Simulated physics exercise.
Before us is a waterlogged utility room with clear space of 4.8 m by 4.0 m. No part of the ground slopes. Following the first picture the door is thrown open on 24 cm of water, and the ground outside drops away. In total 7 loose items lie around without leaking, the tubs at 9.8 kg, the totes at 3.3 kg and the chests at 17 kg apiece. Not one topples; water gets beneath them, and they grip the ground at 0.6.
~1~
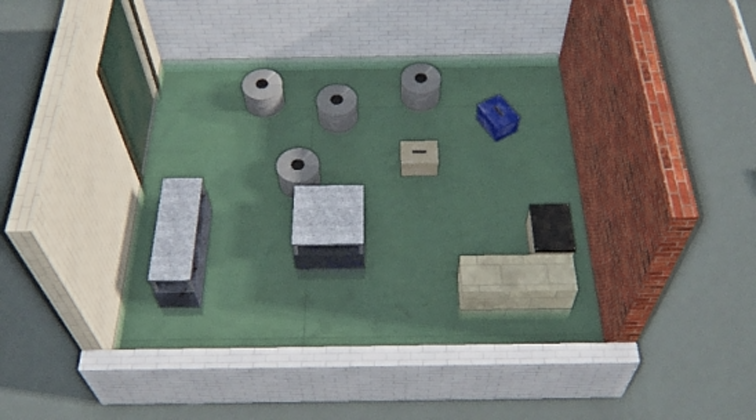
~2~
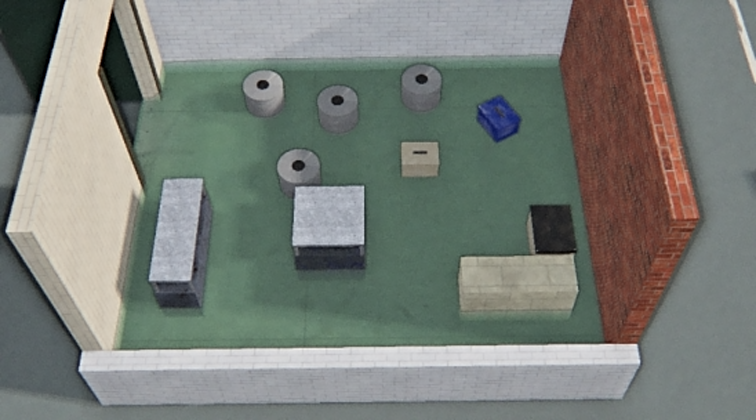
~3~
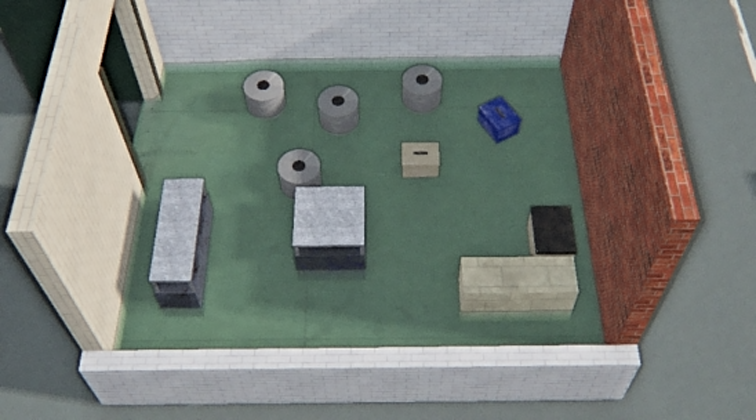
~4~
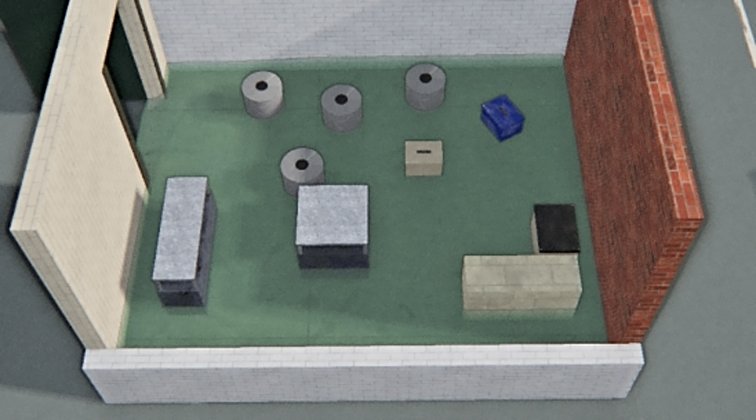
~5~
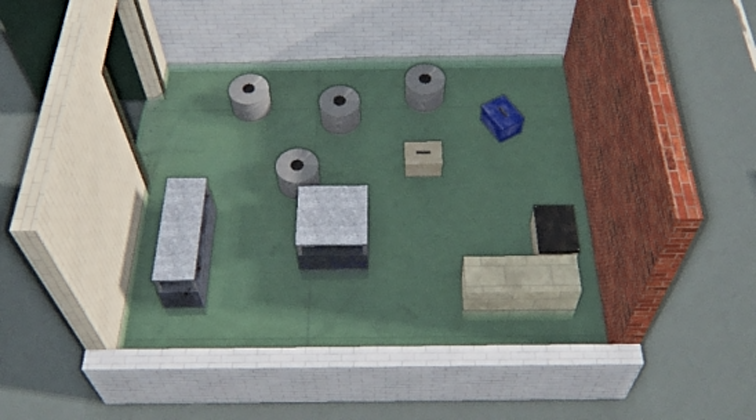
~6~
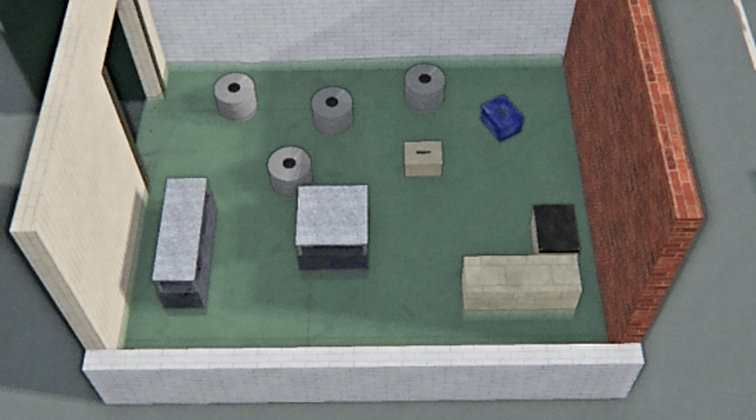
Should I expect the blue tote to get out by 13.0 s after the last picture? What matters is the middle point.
In the end the blue tote stays trapped.
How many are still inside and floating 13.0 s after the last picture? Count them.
Count: 2.
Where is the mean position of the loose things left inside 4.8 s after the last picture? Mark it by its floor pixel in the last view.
Close to pixel (358, 150).
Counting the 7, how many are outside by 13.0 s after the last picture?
The answer is 5.
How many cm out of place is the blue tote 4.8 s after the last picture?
It is about 50 cm out of place by then.
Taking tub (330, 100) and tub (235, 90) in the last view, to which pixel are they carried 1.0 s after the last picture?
About (303, 98) for the first and (196, 85) for the second.
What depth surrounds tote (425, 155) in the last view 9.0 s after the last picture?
I'd say some 14 cm.
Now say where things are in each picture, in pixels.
In the first picture, the blue tote at (499, 112), afloat; 24 cm deep round most things; 0 of 7 have shifted.
In the second picture, the blue tote at (499, 113), afloat; about 4130 L in view; 0 of 7 have shifted.
In the third picture, the blue tote at (500, 113) floats; 24 cm deep round most things; 0 of 7 have shifted.
In the fourth picture, the blue tote at (503, 112) floats; 24 cm deep round most things; 1 of 7 have shifted.
In the fifth picture, the blue tote at (503, 112), afloat; 24 cm deep round most things; 2 of 7 have shifted.
In the sixth picture, the blue tote at (503, 112), afloat; 24 cm deep round most things; 3 of 7 have shifted.
Then, 1.0 s after the last picture the blue tote is near (500, 113), 0.0 m from its start, afloat; 0 of 7 are out; 7 afloat.
Then, 4.8 s after the last picture the blue tote is near (461, 106), 0.5 m from its start, afloat; 2 of 7 are out; 5 afloat.
Then, 9.0 s after the last picture the blue tote is near (437, 99), 0.8 m from its start, afloat; 3 of 7 are out; 4 afloat.
Then, 13.0 s after the last picture the blue tote is near (383, 96), 1.4 m from its start, afloat; 5 of 7 are out; 2 afloat.
